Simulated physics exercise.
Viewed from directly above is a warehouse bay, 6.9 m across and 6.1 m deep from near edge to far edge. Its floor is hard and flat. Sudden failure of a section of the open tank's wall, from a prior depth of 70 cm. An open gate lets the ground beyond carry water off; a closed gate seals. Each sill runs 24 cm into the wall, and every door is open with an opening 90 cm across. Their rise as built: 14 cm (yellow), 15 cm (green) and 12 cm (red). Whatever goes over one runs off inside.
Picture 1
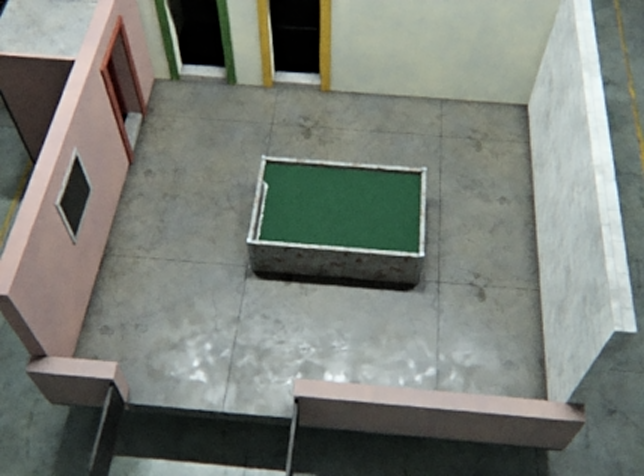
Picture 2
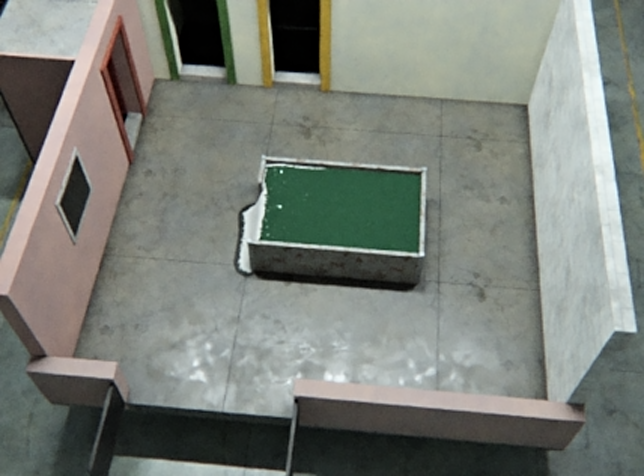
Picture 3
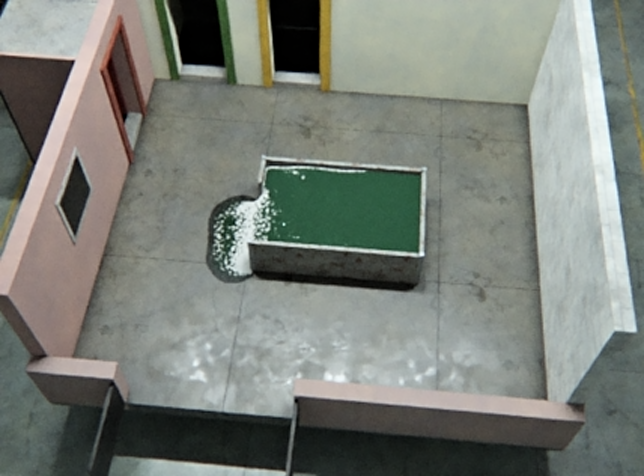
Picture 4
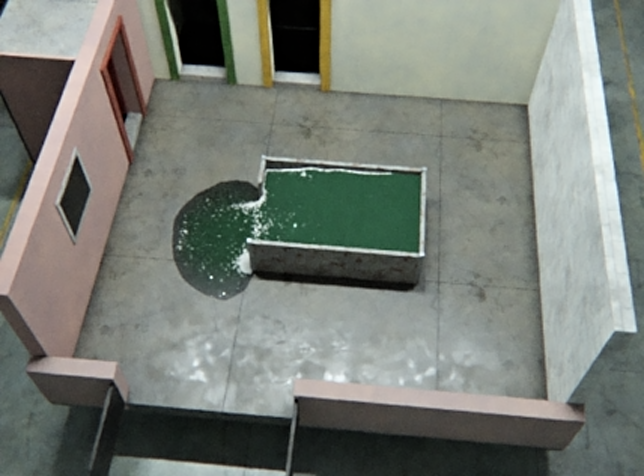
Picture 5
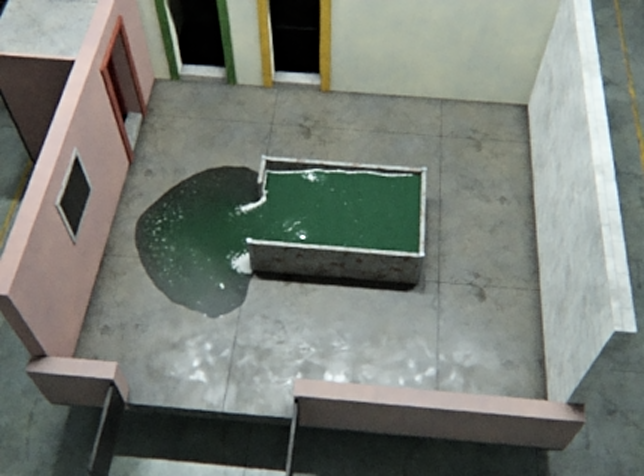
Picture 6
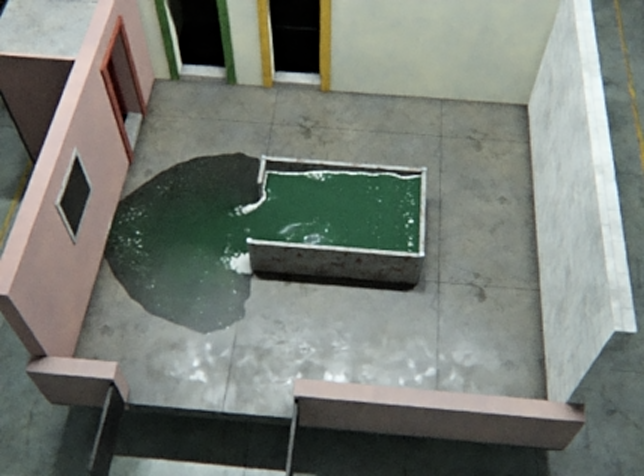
Green water bursts from the left side of an open tank and spreads across the grey floor.
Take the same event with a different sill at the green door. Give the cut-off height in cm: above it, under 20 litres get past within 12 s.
The cut-off is roughly 17 cm.
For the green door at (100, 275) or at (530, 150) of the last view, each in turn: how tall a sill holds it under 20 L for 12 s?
Minimums: Roughly 27 cm and 6.5 cm.
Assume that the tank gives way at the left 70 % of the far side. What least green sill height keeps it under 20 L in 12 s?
You'd want it roughly 17 centimetres tall.
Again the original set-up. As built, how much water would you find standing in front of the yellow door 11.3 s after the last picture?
A ruler would read roughly 4.0 cm.
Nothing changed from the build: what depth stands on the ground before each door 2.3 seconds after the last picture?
Yellow door: 1 cm; green door: 22 cm; red door: 14 cm.
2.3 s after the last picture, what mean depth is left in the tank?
About 28 centimetres on average.
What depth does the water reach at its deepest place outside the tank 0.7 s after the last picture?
Around 39 centimetres.
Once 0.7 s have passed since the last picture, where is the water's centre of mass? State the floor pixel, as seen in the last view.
My guess is close to (280, 237).
Then, 0.7 s after the last picture water covers 25 % of the floor, deepest (39 cm) near (253, 248); it has not reached the green door.
Then, 2.3 s after the last picture water covers 35 % of the floor, deepest (36 cm) near (66, 381); 22 cm at the green door, 5 litres in over its 15 cm sill.
Then, 11.3 s after the last picture water covers 100 % of the floor, deepest (10 cm) near (498, 170); 6 cm at the green door, 37 litres in over its 15 cm sill.
At the green door as built, the water peaked near 22 cm, 2.5 s after the last picture.
With a sill of 14.5 cm, 42 litres would have come in within the 12 s; with 19.5 cm, 9 litres. So under 20 litres takes about 17 cm.
